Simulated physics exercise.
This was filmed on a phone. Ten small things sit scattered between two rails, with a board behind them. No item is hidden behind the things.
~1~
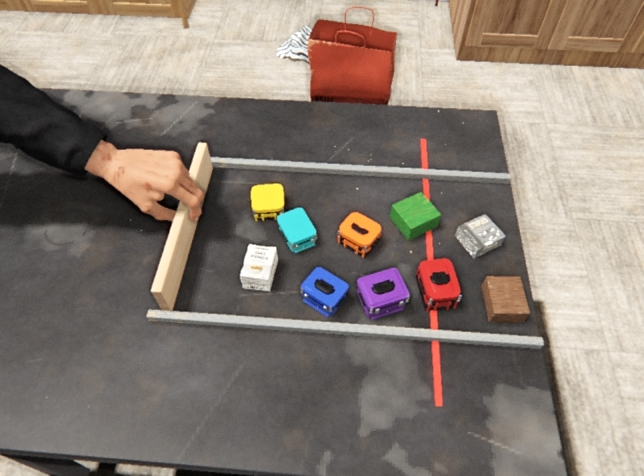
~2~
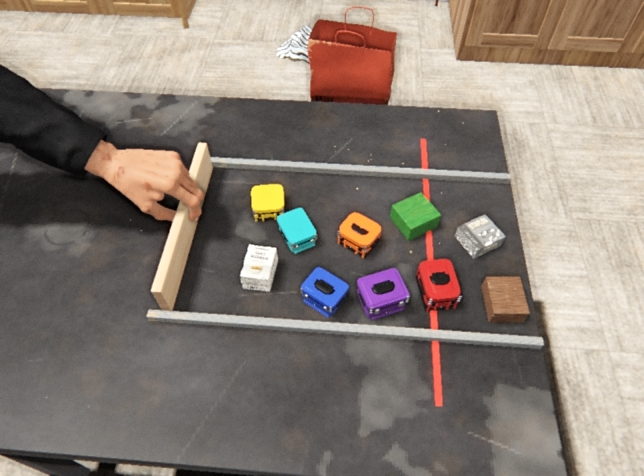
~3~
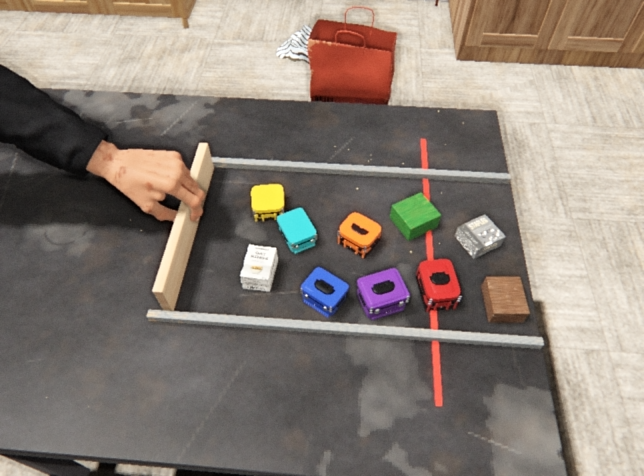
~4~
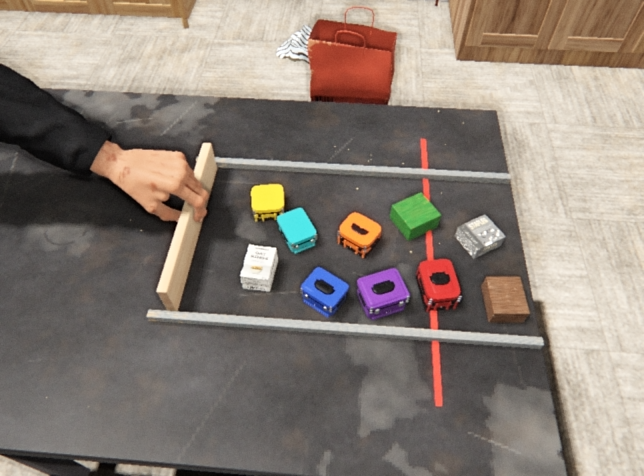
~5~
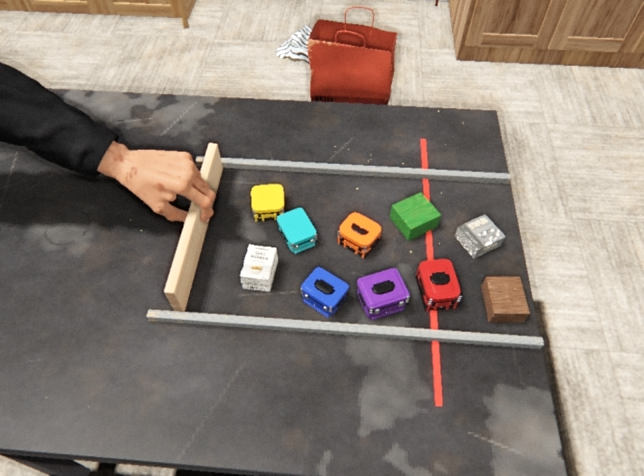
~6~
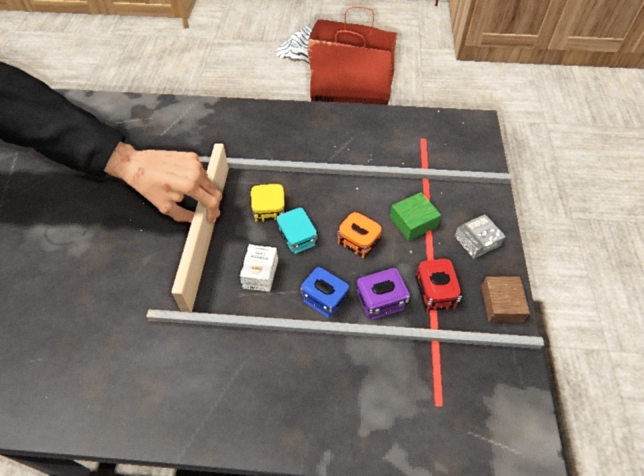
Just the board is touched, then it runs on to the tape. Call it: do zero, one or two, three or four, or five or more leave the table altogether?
One or two.
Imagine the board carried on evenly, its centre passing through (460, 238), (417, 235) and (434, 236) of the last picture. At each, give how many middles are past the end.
Respectively, 3, 1 and 1.
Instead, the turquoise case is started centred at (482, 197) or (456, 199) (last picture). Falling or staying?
One after the other: It keeps its spot; it keeps its spot.
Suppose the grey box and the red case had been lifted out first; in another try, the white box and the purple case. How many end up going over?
First try: 0 fallen; other try: 0.
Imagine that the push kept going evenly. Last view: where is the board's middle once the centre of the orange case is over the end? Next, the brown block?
Around (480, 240) first and around (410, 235) second.
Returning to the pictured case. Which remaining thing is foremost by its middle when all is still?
Grey box.
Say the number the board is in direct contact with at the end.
Well, it touches 4.
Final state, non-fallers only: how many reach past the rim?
In total, 2 of them.
Soon after, none off yet; brown block at rest near (505, 299); grey box at rest near (480, 236); red case at rest near (438, 285).
At rest, the number that fall off is one or two; fallen, brown block.
